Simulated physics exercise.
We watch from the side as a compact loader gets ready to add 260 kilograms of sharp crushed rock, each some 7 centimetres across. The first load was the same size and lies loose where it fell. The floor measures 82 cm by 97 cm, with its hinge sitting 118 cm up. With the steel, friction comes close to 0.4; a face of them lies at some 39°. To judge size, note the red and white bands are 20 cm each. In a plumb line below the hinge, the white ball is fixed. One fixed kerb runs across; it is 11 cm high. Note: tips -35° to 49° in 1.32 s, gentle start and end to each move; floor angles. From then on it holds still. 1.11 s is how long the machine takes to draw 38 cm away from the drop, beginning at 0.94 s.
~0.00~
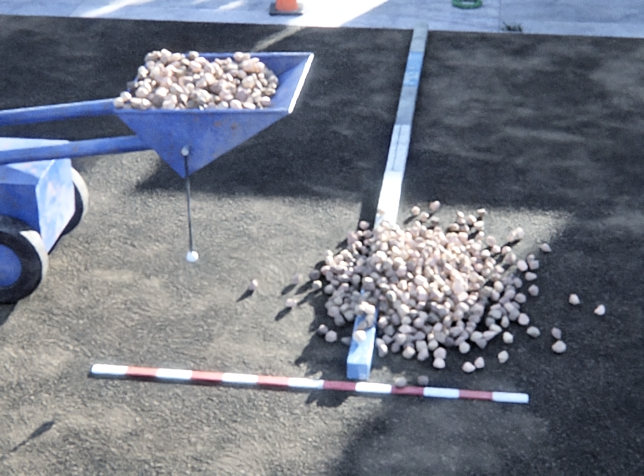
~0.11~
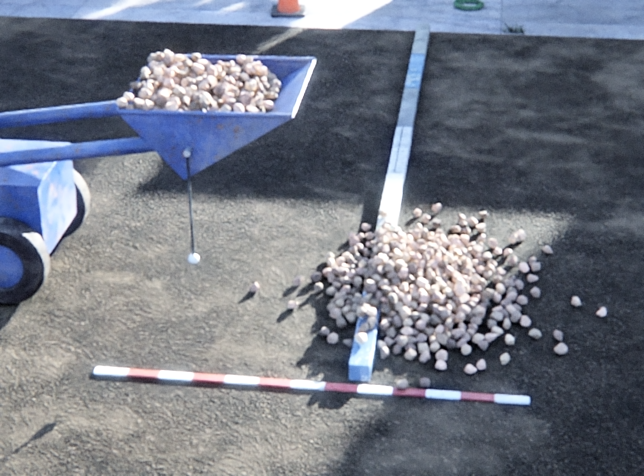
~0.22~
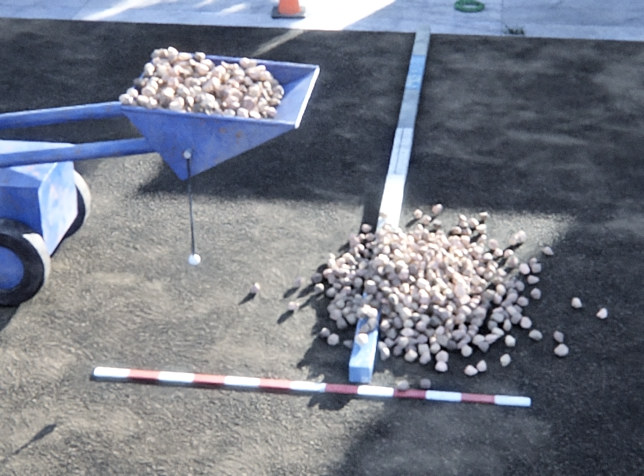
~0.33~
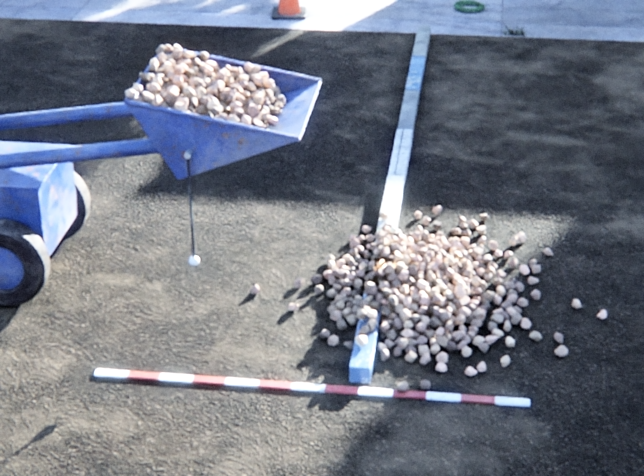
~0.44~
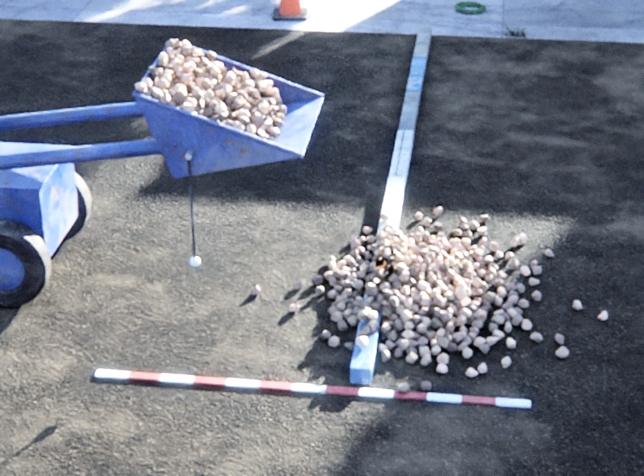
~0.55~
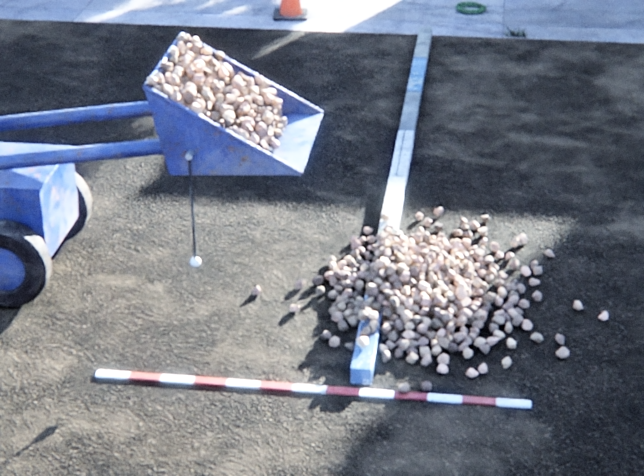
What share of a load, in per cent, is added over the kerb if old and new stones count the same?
I would say 0 percent.
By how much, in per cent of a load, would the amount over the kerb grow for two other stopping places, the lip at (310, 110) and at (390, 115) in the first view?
Some 0 percent first and 35 percent second.
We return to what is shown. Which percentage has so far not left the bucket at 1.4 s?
It keeps some 15 percent of its load.
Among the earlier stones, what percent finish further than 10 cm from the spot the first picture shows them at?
Some 0 percent, give or take.
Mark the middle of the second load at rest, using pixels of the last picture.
Roughly pixel (295, 276) in the last view.
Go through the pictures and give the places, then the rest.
In the first picture, the bucket is at -35°, its lip at (290, 112); the top of the load is at (190, 65). The earlier load is highest near (387, 252), 26 cm above ground level, 20 % on this side of the kerb, 80 % over the kerb.
In the second picture, lip at (293, 116), floor tilted -33°, highest stones at (174, 64); the stones move at 0.1 m/s on average.
In the third picture, the bucket is at -29°, its lip at (296, 126); the top of the load is at (166, 63); the stones move at 0.2 m/s on average.
In the fourth picture, lip at (300, 139), floor tilted -22°, highest stones at (166, 61); the stones move at 0.3 m/s on average.
In the fifth picture, the bucket is at -13°, its lip at (302, 156); the top of the load is at (173, 54); the stones move at 0.3 m/s on average.
In the sixth picture, the bucket is at -3°, its lip at (302, 174); the top of the load is at (182, 49); the stones move at 0.4 m/s on average.
After 1.0 s the floor is at 36°; in per cent of one load, 99 in the bucket, 22 on this side of the kerb, 80 over the kerb; the foremost stones are at (558, 308).
After 1.4 s the floor is at 49°; in per cent of one load, 16 in the bucket, 104 on this side of the kerb, 80 over the kerb; the foremost stones are at (558, 308).
After 2.5 s the floor is at 49°; in per cent of one load, 0 in the bucket, 120 on this side of the kerb, 80 over the kerb; the foremost stones are at (558, 308).
After 5.0 s the floor is at 49°; in per cent of one load, 0 in the bucket, 120 on this side of the kerb, 80 over the kerb; the foremost stones are at (558, 308). Net gain over the kerb, 0.
